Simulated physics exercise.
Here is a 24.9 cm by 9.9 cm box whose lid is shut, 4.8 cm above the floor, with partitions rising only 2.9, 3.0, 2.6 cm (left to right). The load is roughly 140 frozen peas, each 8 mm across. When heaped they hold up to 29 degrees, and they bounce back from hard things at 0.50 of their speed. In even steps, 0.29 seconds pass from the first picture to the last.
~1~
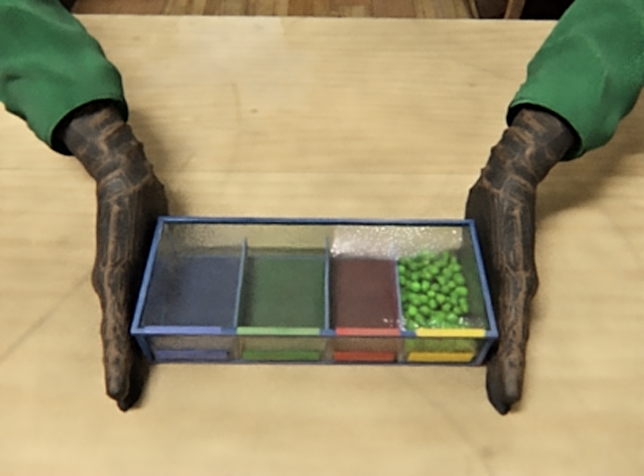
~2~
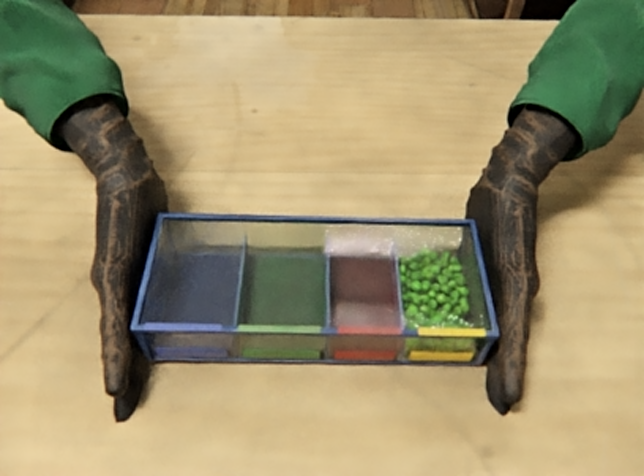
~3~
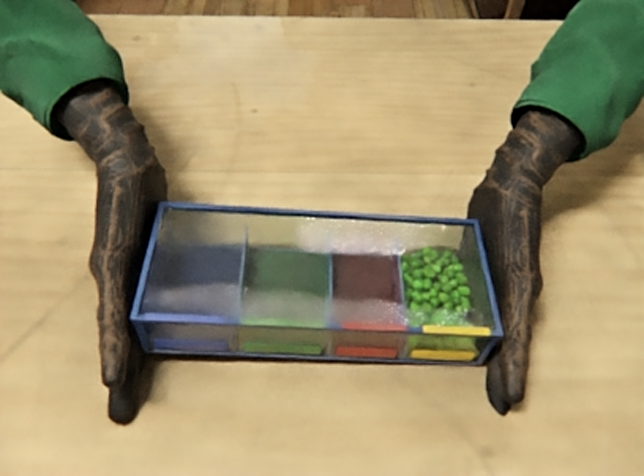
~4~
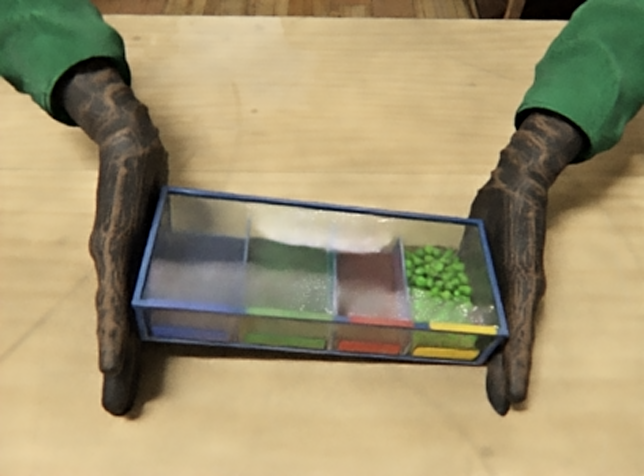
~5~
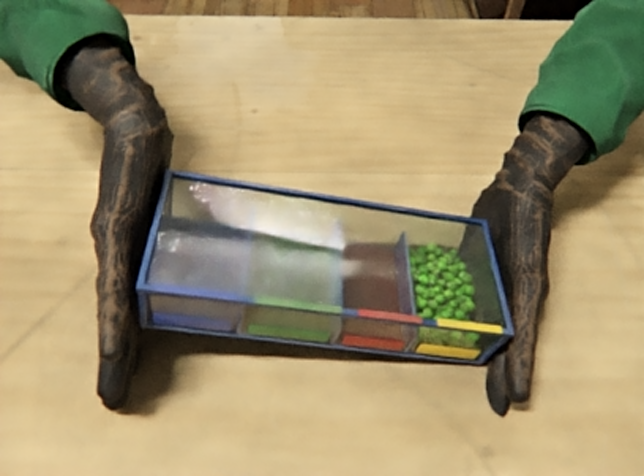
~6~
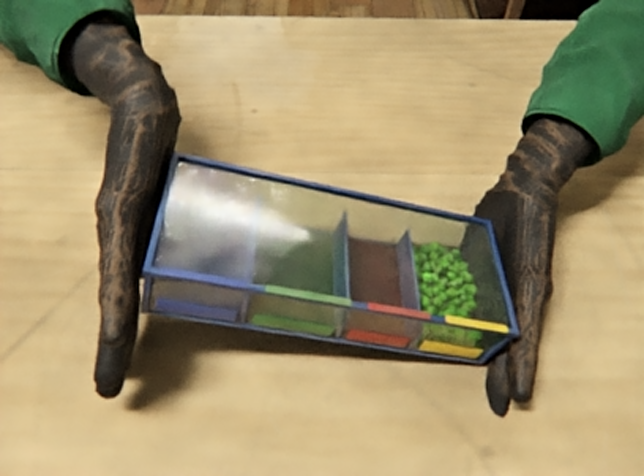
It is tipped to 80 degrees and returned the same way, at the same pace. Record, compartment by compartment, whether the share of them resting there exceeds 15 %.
As I see it, red: Fails to beat the threshold; blue: Fails to beat the threshold; green: Fails to beat the threshold; yellow: Beats the threshold.
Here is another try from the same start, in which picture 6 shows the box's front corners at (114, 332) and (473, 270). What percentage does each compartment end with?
Red = 20 %; blue = 15 %; green = 25 %; yellow = 45 %.
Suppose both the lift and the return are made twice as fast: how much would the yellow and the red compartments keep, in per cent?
Yellow 100 %; red 0 %.
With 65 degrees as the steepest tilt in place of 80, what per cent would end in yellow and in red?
Then yellow would end with 100 per cent and red with 0 per cent.
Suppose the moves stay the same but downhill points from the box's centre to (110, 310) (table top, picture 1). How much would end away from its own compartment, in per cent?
I'd say close to 50 %.
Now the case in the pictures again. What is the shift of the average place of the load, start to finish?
Displacement: Near 1.0 cm.
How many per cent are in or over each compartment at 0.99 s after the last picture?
You'd find red at 0, blue at 0, green at 0 and yellow at 100 per cent.
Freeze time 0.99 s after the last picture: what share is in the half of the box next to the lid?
Share: Approx. 10 %.
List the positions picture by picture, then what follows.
The first frame shows box tilt 0 degrees, front corners at (138, 329) and (491, 333); yellow 100 %.
The second frame shows box tilt 1 degrees, front corners at (138, 326) and (492, 333).
The third frame shows box tilt 4 degrees, front corners at (138, 316) and (496, 332), lowest corner right back.
The fourth frame shows box tilt 8 degrees, front corners at (140, 301) and (501, 331), lowest corner right back.
The fifth frame shows box tilt 12 degrees, front corners at (144, 286) and (507, 331), lowest corner right back.
The sixth frame shows box tilt 16 degrees, front corners at (151, 269) and (512, 330), lowest corner right back; yellow 100 %.
Then, 0.99 s after the last picture, tilt 80 degrees; yellow 100 %.
Then, 1.65 s after the last picture, tilt 35 degrees; yellow 100 %.
Then, 2.35 s after the last picture, tilt 0 degrees; yellow 100 %.
In the end, red 0 %, blue 0 %, green 0 %, yellow 100 %.
